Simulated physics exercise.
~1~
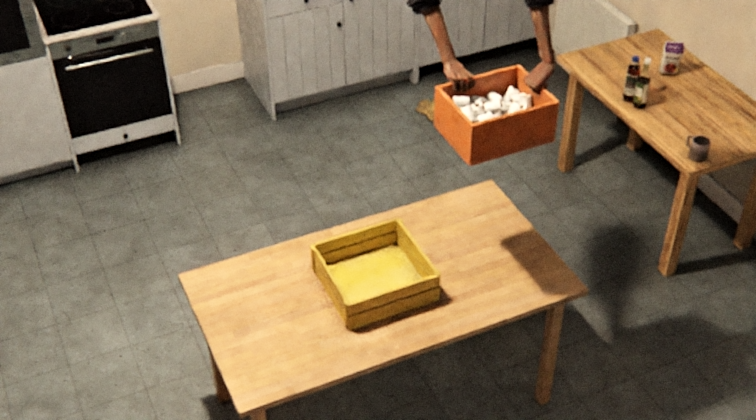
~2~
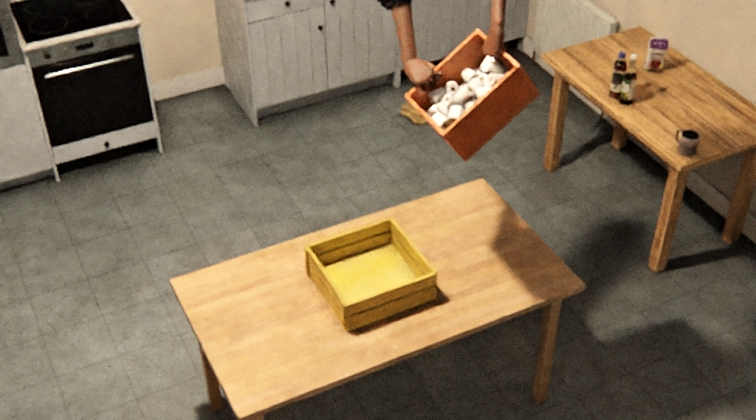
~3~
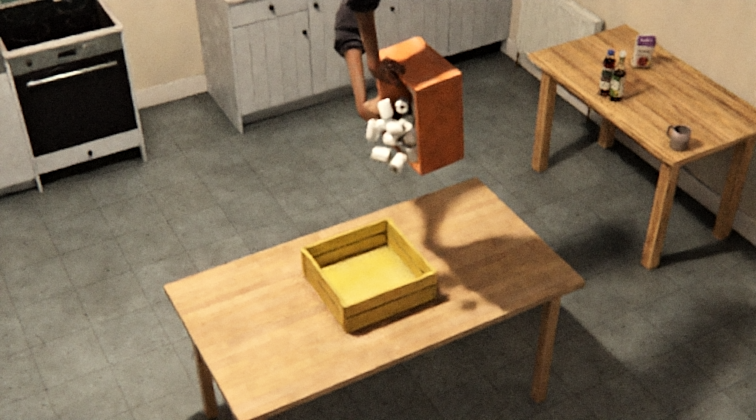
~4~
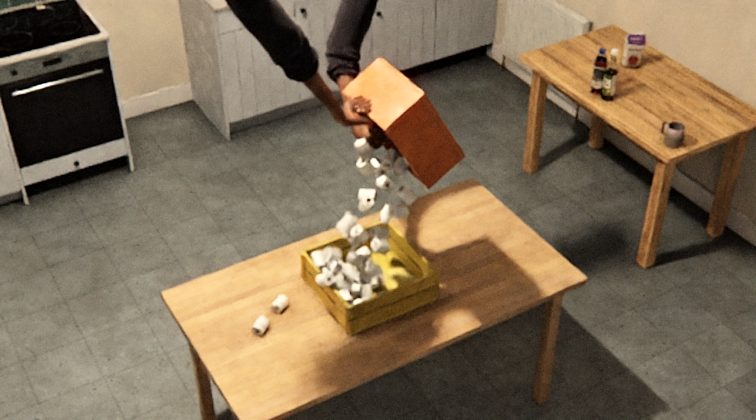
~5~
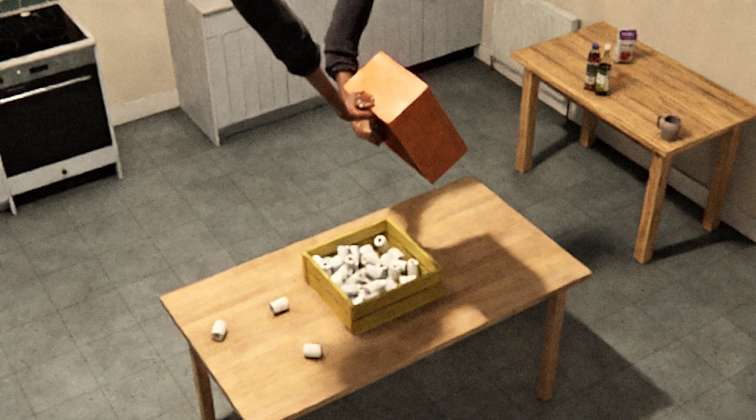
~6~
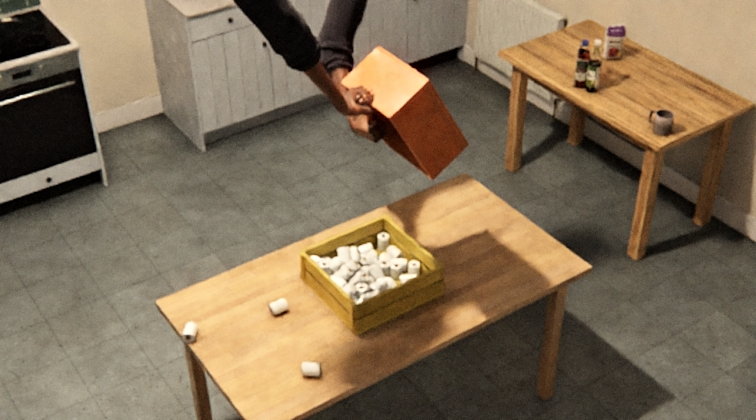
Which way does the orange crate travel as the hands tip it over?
The orange crate moves to the left as the hands tip it over.
